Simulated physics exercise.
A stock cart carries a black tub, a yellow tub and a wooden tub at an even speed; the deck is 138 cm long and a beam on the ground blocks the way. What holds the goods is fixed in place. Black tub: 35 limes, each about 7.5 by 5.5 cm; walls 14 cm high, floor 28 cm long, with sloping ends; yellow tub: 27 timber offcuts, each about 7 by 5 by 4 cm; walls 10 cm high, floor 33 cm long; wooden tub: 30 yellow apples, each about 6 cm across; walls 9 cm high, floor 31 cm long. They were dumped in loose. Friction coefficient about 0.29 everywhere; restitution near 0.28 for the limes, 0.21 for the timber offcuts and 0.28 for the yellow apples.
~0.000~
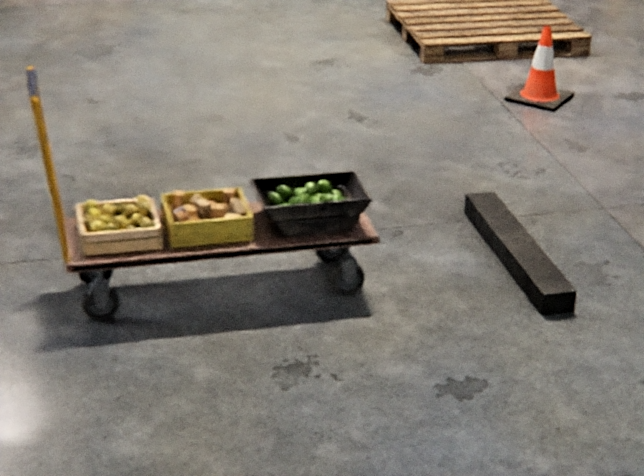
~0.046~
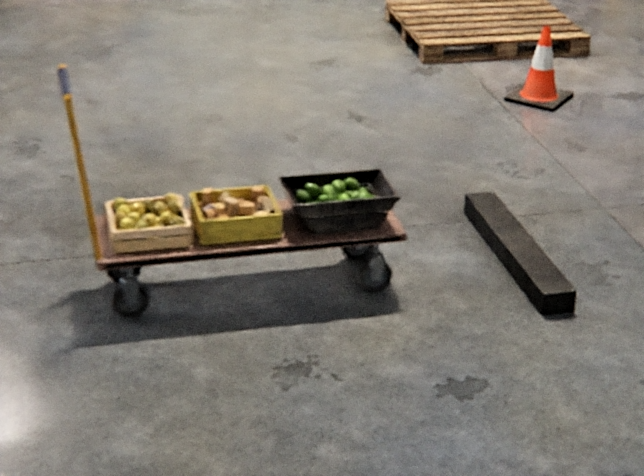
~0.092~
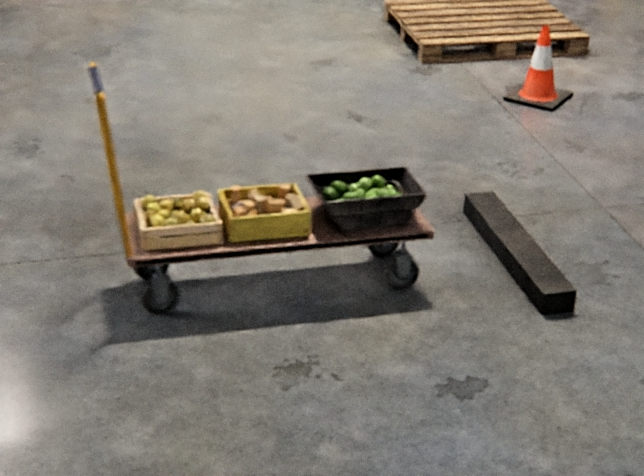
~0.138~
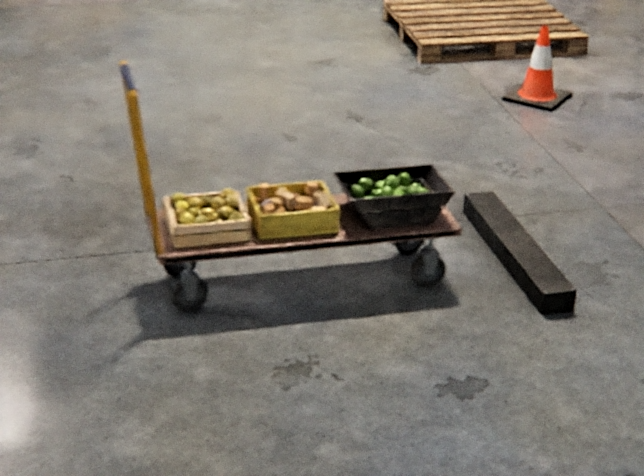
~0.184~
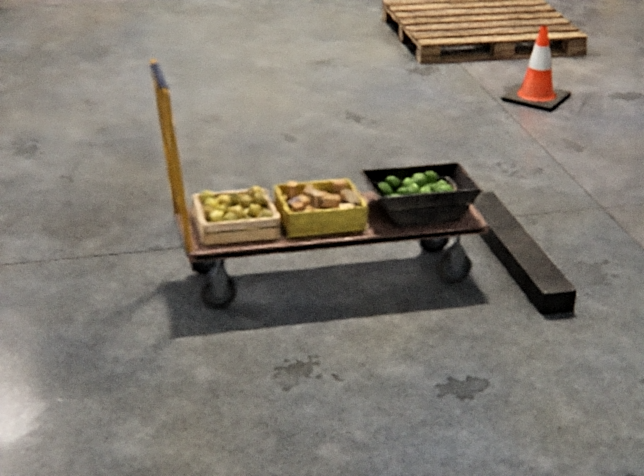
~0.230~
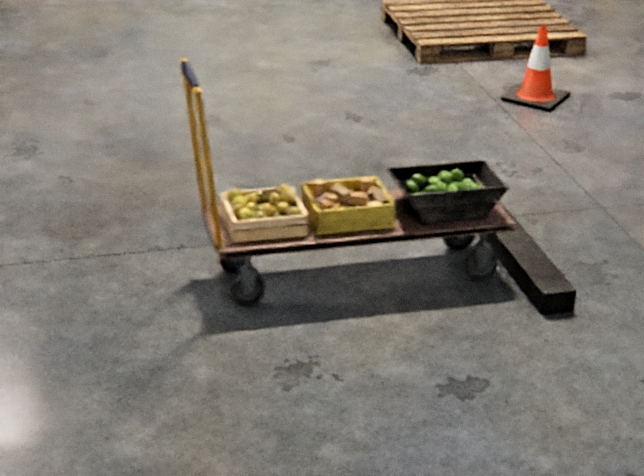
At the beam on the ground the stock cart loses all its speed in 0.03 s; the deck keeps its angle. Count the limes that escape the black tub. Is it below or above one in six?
The black tub loses over a sixth of its limes.
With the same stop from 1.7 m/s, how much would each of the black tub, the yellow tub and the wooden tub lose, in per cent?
In that case black tub 0, yellow tub 0, wooden tub 0 per cent.
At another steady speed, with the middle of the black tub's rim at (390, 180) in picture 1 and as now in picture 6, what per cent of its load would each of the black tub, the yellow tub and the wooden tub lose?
In that case black tub 0, yellow tub 0, wooden tub 0 per cent.
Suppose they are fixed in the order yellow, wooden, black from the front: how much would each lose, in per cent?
In that case black tub 20, yellow tub 10, wooden tub 10 per cent.
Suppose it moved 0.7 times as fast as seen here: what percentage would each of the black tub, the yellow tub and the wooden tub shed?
In that case black tub 10, yellow tub 0, wooden tub 0 per cent.
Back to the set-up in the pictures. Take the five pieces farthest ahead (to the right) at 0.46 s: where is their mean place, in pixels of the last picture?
Around (529, 150).
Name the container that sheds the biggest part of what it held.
The black tub.
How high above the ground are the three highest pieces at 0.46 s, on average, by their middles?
Some 60 cm up.
After 0.24 s, impact.
After 0.34 s, black tub 34 in, 1 out, yellow tub 27 in, 0 out and wooden tub 30 in, 0 out.
After 0.46 s, black tub 29 in, 6 out, yellow tub 26 in, 1 out and wooden tub 28 in, 2 out.
After 0.69 s, black tub 26 in, 9 out, yellow tub 24 in, 3 out and wooden tub 26 in, 4 out.
Outcome (at 1.20 s), black tub 26 in, 9 out, yellow tub 24 in, 3 out and wooden tub 26 in, 4 out. Asked share, 9 of 35, 26 per cent.
